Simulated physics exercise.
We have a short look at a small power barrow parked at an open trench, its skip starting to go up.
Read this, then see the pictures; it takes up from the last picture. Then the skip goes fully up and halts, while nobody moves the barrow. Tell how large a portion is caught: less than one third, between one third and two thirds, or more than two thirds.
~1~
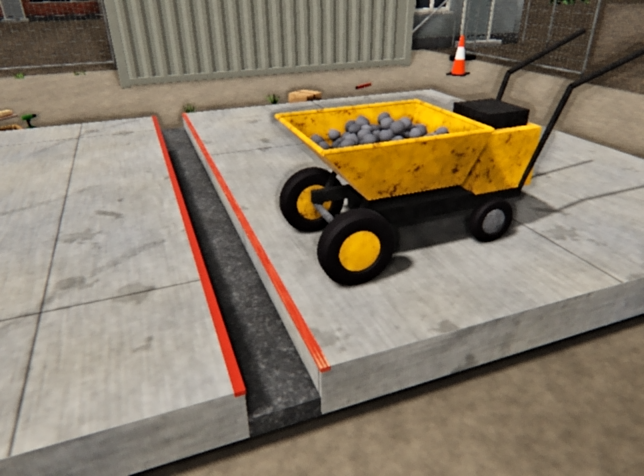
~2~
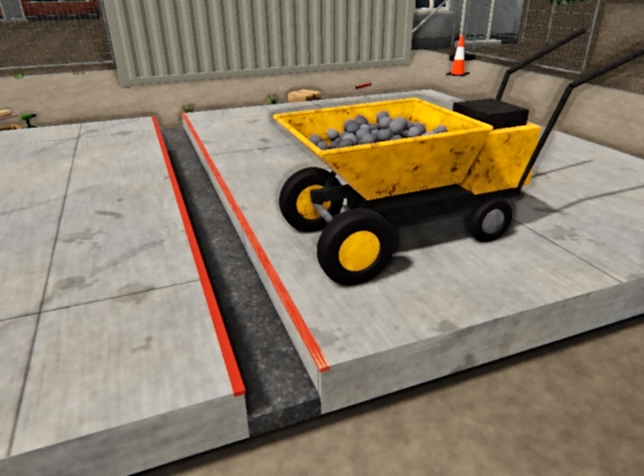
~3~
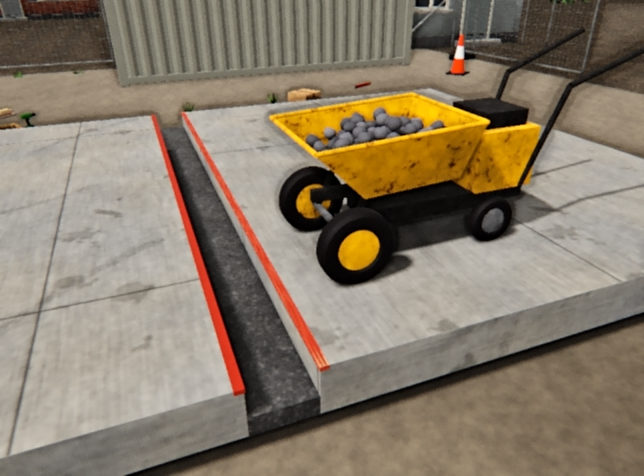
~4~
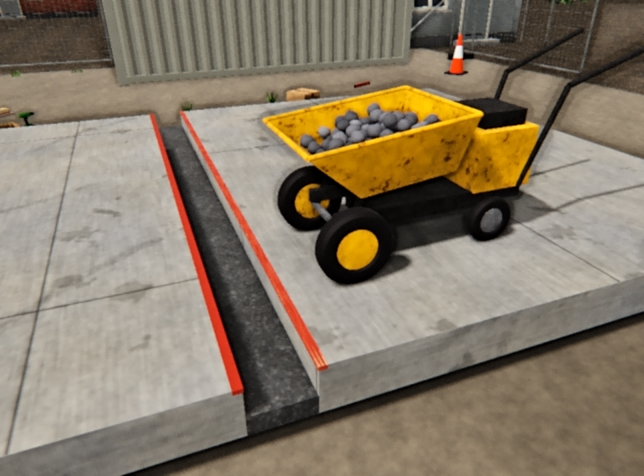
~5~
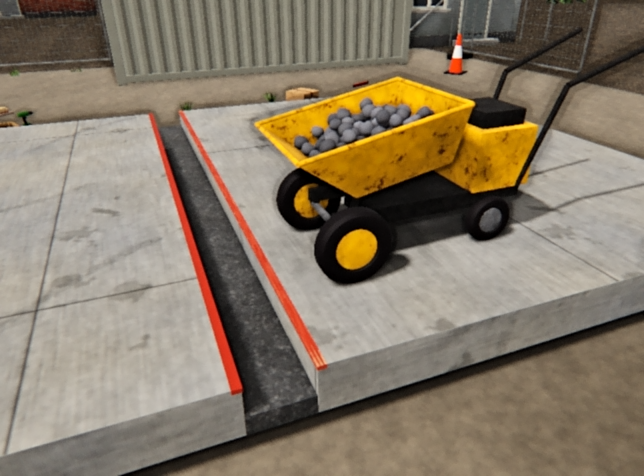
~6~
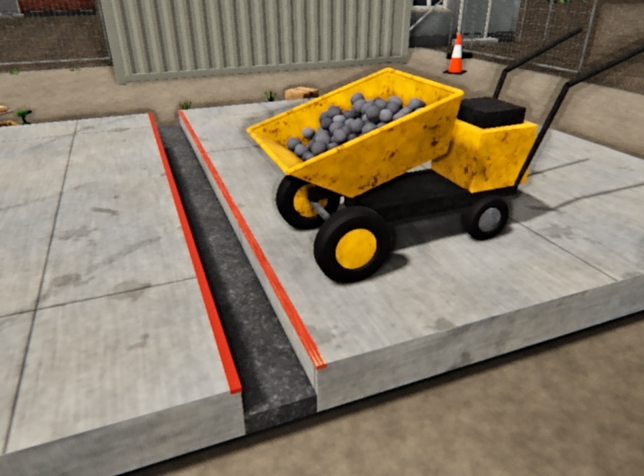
A portion of between one third and two thirds is caught.
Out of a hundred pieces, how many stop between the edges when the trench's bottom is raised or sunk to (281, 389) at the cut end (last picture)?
The share would be around 40 in a hundred.
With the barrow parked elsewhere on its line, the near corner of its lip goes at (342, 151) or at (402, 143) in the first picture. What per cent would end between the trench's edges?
About 70 per cent, then about 60 per cent.
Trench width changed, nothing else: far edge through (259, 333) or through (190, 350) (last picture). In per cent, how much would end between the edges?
The first try lands around 0 %, the second around 80 %.
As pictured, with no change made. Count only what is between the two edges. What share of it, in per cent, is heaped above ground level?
Roughly 5 %.
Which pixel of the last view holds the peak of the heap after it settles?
Around (172, 264).
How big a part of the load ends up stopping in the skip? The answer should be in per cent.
0 in a hundred, roughly.
Soon after the last picture, skip tipped steeply; all in the skip.
A little later, skip tipped steeply; most in the skip; a small part in or heaped over the trench; a stray few beyond it; a stray few falling.
Later still, skip tipped right over; a small part in the skip; about a third in or heaped over the trench; about half beyond it.
By the end, skip tipped right over; about half in or heaped over the trench; about half beyond it.
